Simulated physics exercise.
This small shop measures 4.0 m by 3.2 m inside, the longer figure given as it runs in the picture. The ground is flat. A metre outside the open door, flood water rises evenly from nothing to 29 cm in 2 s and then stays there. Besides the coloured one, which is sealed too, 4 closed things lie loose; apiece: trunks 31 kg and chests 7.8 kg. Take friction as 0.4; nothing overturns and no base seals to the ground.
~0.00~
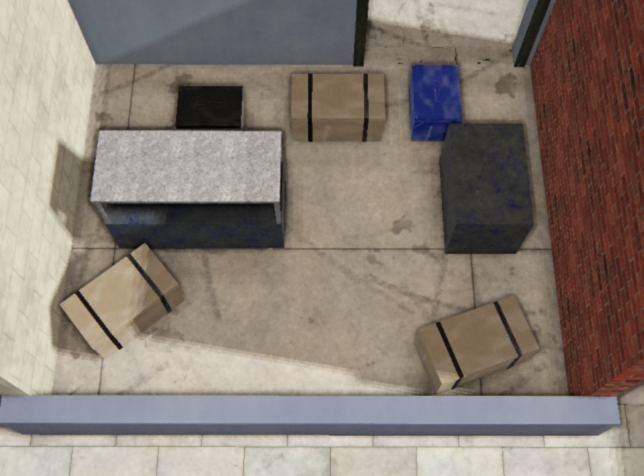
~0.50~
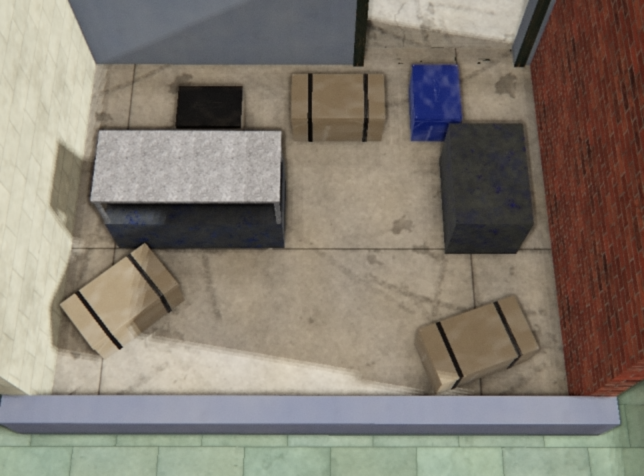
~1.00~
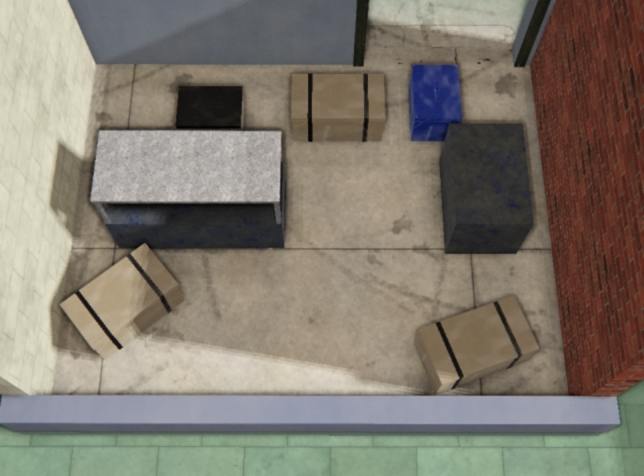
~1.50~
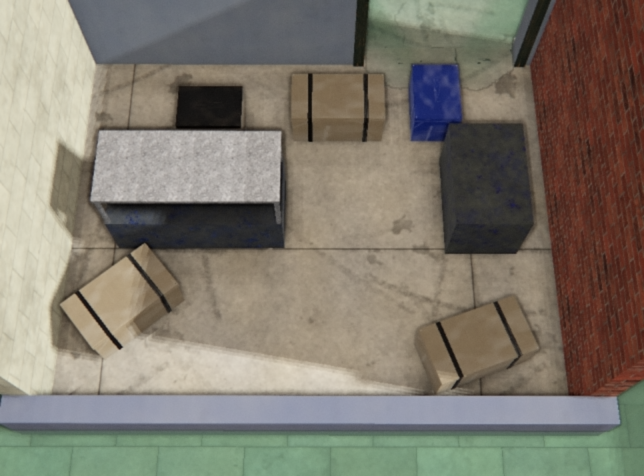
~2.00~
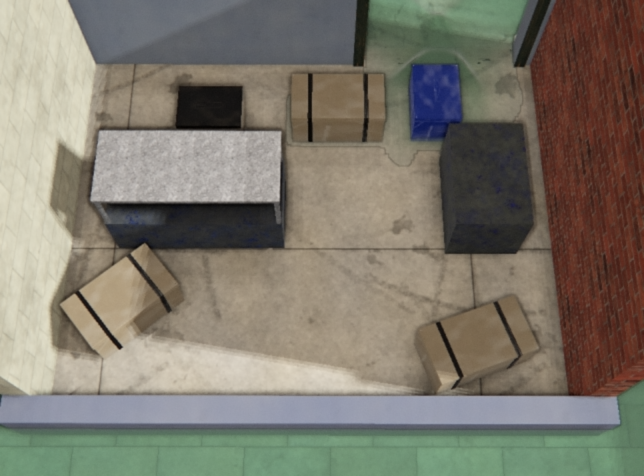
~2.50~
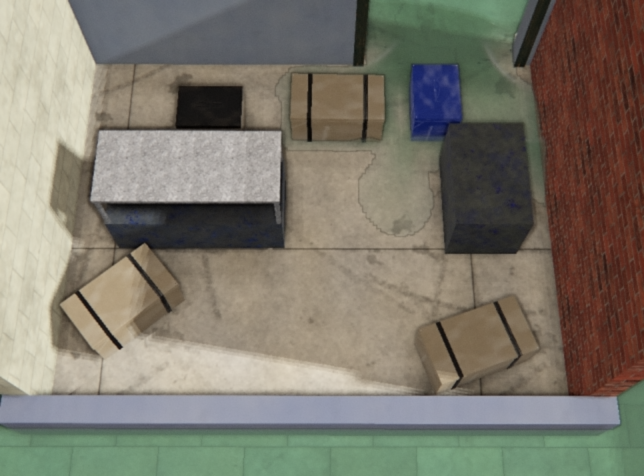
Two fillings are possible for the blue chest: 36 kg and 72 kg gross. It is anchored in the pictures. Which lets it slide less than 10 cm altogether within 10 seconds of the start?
I expect that neither weight holds it.
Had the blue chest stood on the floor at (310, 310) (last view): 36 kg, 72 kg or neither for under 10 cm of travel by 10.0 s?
Only the larger holds.
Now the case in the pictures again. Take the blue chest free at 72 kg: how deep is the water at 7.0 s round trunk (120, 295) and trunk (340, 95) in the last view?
Roughly 14 and 7 cm.
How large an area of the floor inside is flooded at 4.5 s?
Roughly 8.5 m2.
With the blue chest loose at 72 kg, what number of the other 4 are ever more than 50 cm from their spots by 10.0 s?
That makes 3.
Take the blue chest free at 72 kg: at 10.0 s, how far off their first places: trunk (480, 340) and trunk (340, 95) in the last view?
In turn: 120 cm, 60 cm.
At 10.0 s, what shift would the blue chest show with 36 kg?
About 300 cm.
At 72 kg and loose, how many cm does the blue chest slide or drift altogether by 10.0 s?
Some 100 cm in all.
After 3.5 s the blue chest would be 102 cm from its start with 36 kg and 14 cm from its start with 72 kg; 14 cm of water round it then.
After 4.5 s the blue chest would be 190 cm from its start with 36 kg and 37 cm from its start with 72 kg; 13 cm of water round it then.
After 7.0 s the blue chest would be 327 cm from its start with 36 kg and 79 cm from its start with 72 kg; 16 cm of water round it then.
After 10.0 s the blue chest would be 275 cm from its start with 36 kg and 90 cm from its start with 72 kg; 20 cm of water round it then.
